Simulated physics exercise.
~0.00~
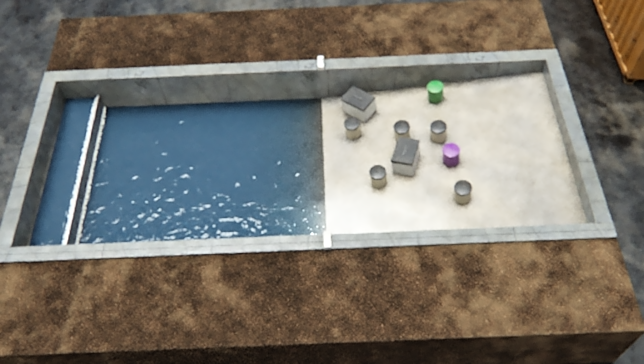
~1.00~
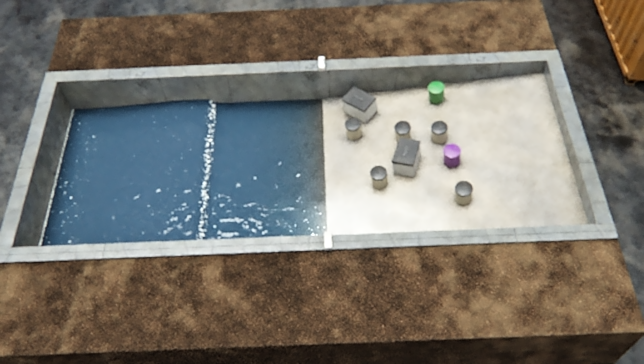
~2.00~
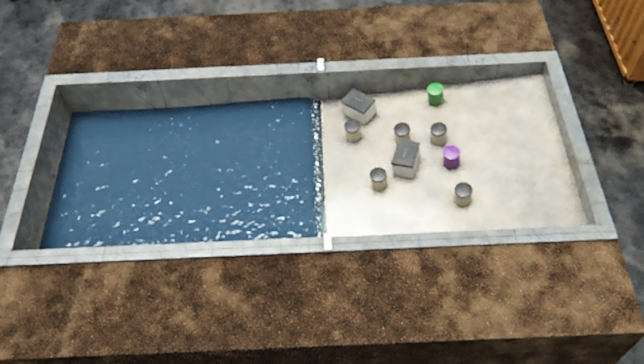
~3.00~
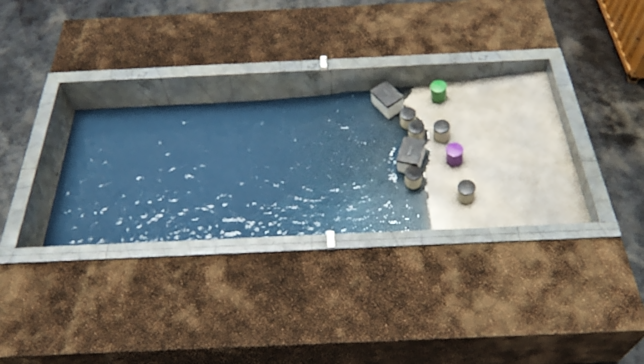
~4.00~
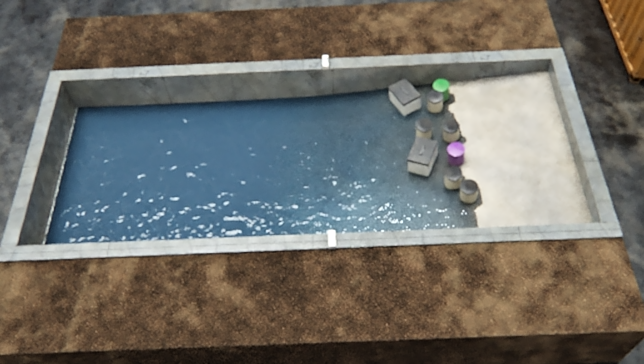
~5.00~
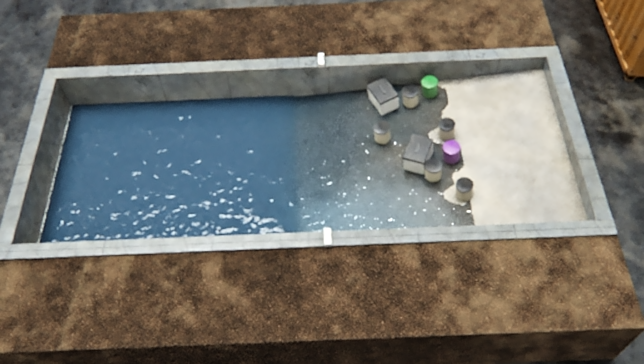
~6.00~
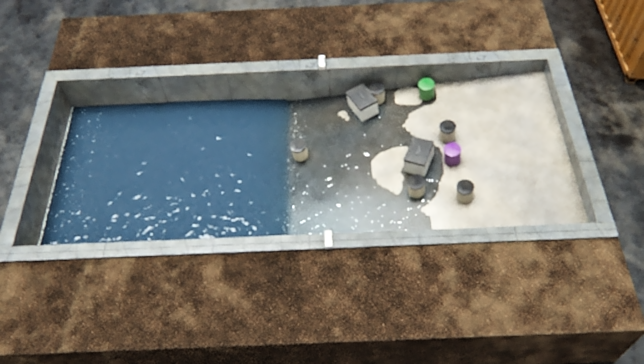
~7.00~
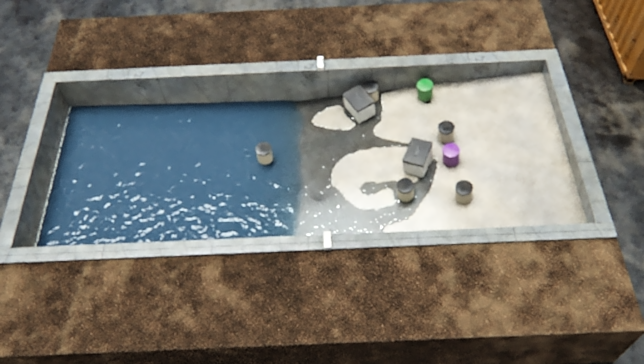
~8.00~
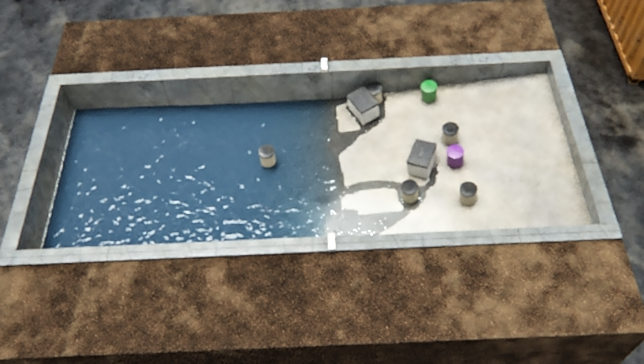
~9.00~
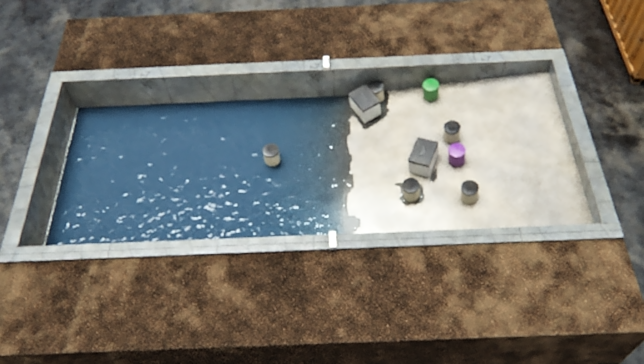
Blue water fills the left half of a long concrete basin set in brown earth, seen from above, with a pale slope on the right holding grey pails, two grey chests, a green pail at the back and a purple pail nearer the middle. A barrier at the far left disappears, and a white-flecked wave runs rightward to the slope. It sweeps several grey pails and both chests up toward the coloured pails, then drains back, leaving wet patches. One grey pail is carried left into the water and stays there, while the green and purple pails remain on the slope.
